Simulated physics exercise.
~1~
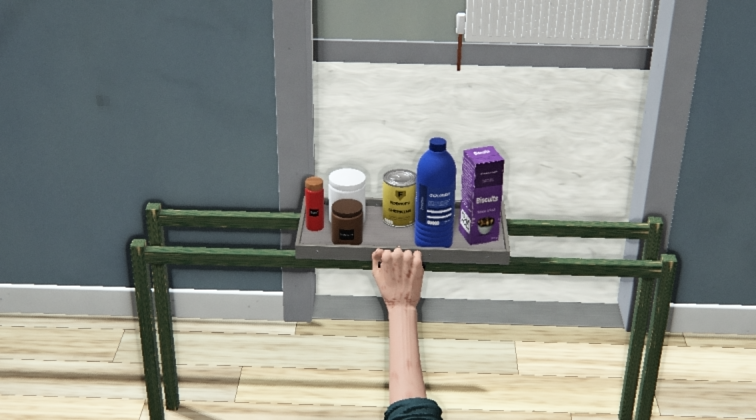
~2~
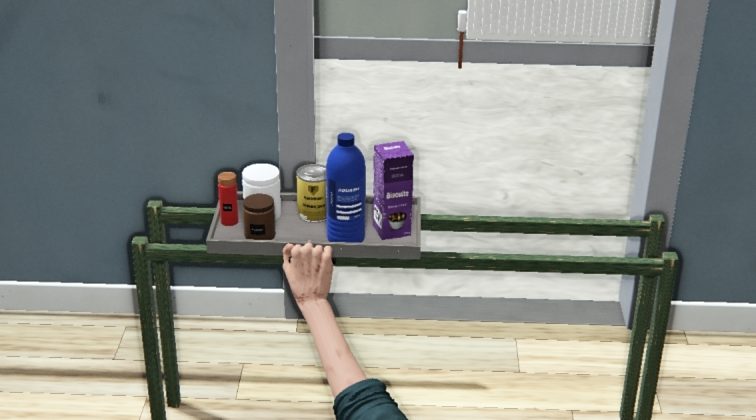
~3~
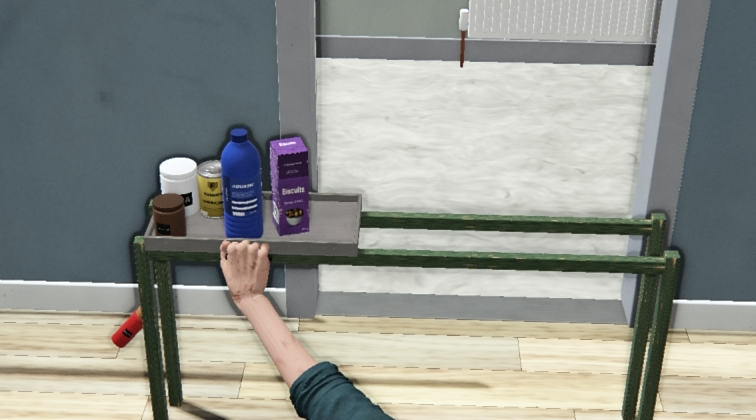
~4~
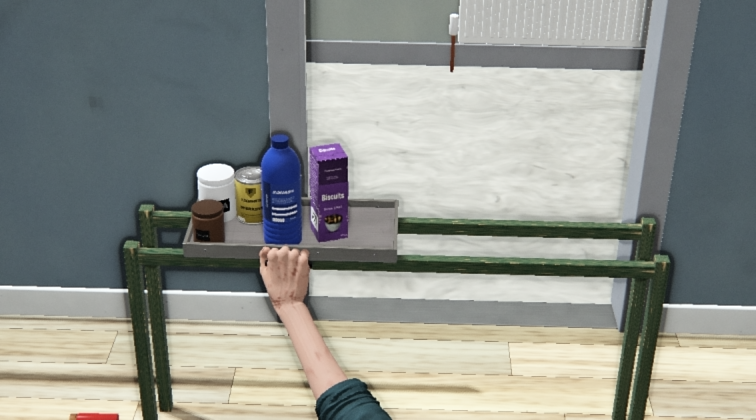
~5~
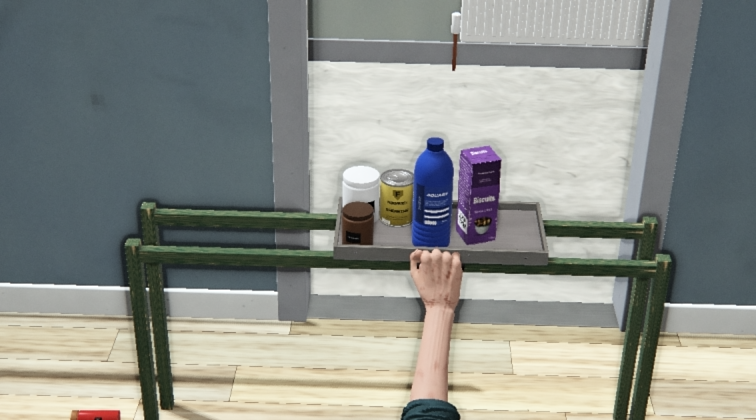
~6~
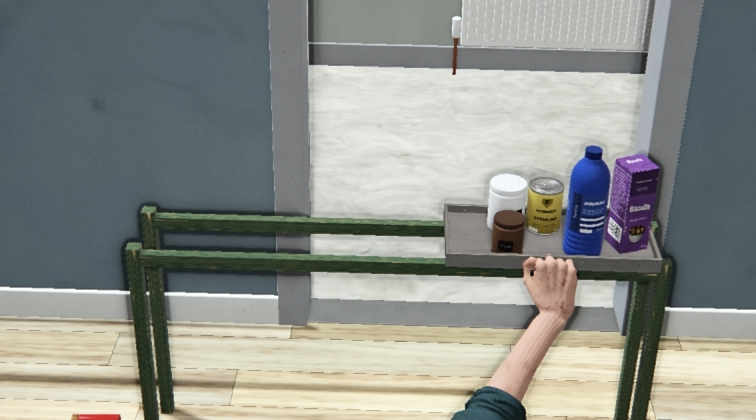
At the start, a hand grips the front of a grey tray on a green frame, with a red shaker, white jar, brown jar, yellow tin, blue bottle and purple carton standing on it. The hand moves the tray left, and everything rides along upright. As the tray reaches the left end, the red shaker drops off and tilts in the air beside the frame. The hand then draws the tray back right while the shaker lies on the floor. The tray continues past the middle to the right end, where the other five items still stand upright.
